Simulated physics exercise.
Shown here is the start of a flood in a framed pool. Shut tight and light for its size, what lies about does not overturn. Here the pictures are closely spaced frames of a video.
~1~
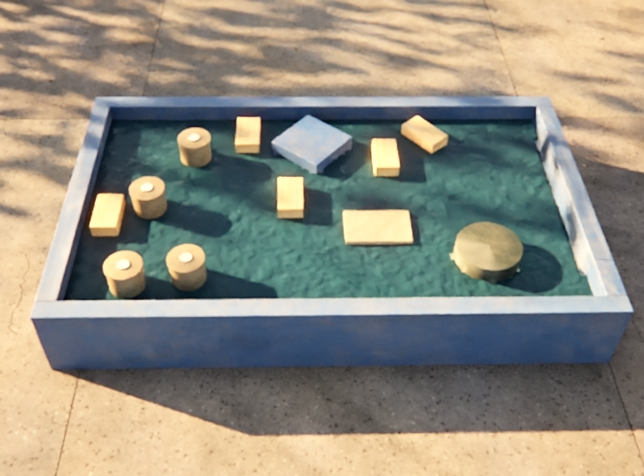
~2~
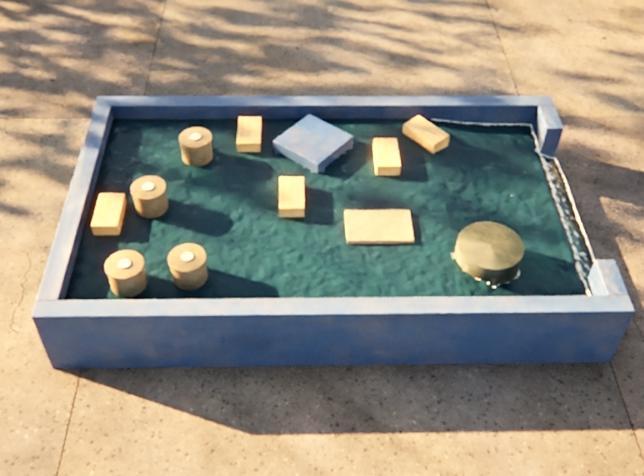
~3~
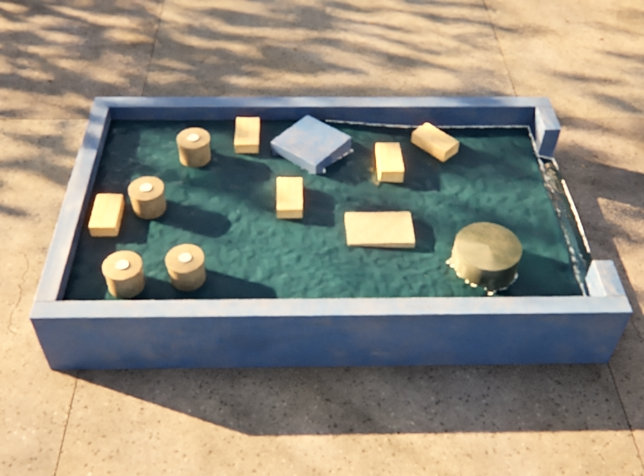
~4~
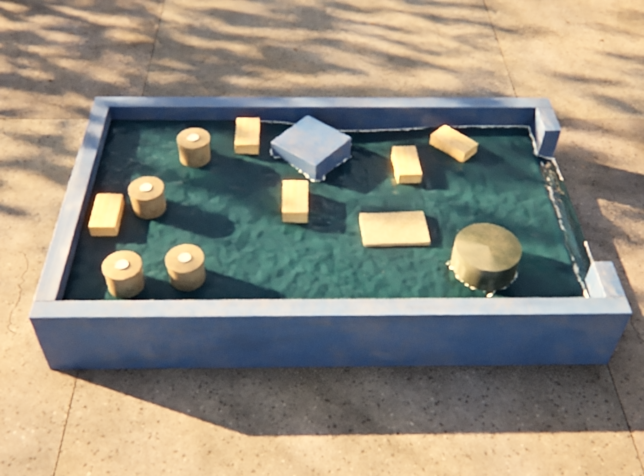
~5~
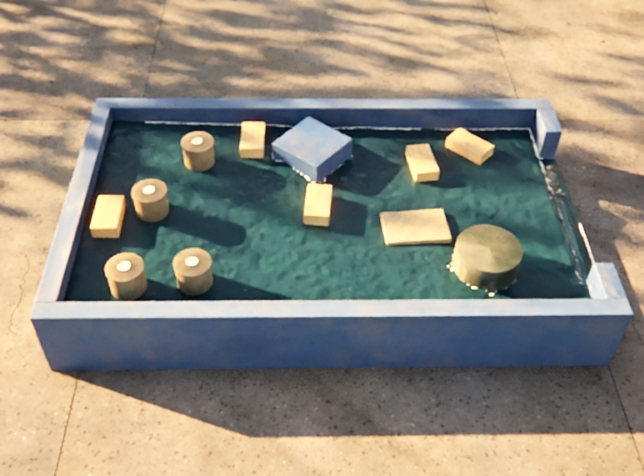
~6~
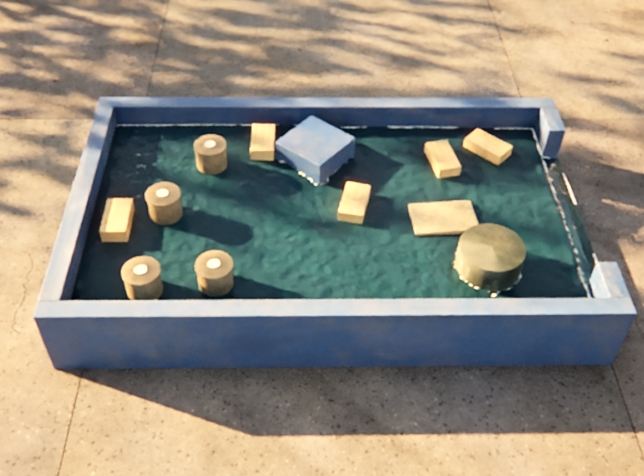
The clip opens on a blue-framed pool of dark green water holding small wooden blocks and round floats, a blue block and a larger drum. A section of the right wall disappears, leaving a gap, then the blocks nearest it drift right, followed by the floats and blocks on the left shifting slightly rightward.
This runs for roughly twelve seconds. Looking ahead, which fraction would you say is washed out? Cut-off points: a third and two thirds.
A third to two thirds.
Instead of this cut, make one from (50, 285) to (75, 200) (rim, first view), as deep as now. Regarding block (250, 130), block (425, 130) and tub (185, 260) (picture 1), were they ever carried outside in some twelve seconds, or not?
In the order given: Retained, retained, flushed out.
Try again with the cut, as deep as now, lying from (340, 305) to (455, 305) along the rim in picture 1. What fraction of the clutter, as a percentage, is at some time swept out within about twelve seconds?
About 20 %.
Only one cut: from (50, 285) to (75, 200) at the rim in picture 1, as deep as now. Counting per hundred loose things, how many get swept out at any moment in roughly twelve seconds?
60 per cent or so.
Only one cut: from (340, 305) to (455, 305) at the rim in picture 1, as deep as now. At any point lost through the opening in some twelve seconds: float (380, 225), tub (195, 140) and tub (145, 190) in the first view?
Taking them one after another, flushed away, then held back, then held back.
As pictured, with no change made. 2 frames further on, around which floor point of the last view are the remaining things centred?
The average lands at about (319, 236).
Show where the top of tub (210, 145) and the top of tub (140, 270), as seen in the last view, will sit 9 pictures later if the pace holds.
Roughly (240, 179) and roughly (176, 282).
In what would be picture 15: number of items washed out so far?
3 in all.
A moment on, 0 of 10 are out; 10 afloat.
Next, 3 of 10 are out; 7 afloat.
Later, 4 of 10 are out; 6 afloat.
In the end, 4 of 10 are out; 6 afloat.
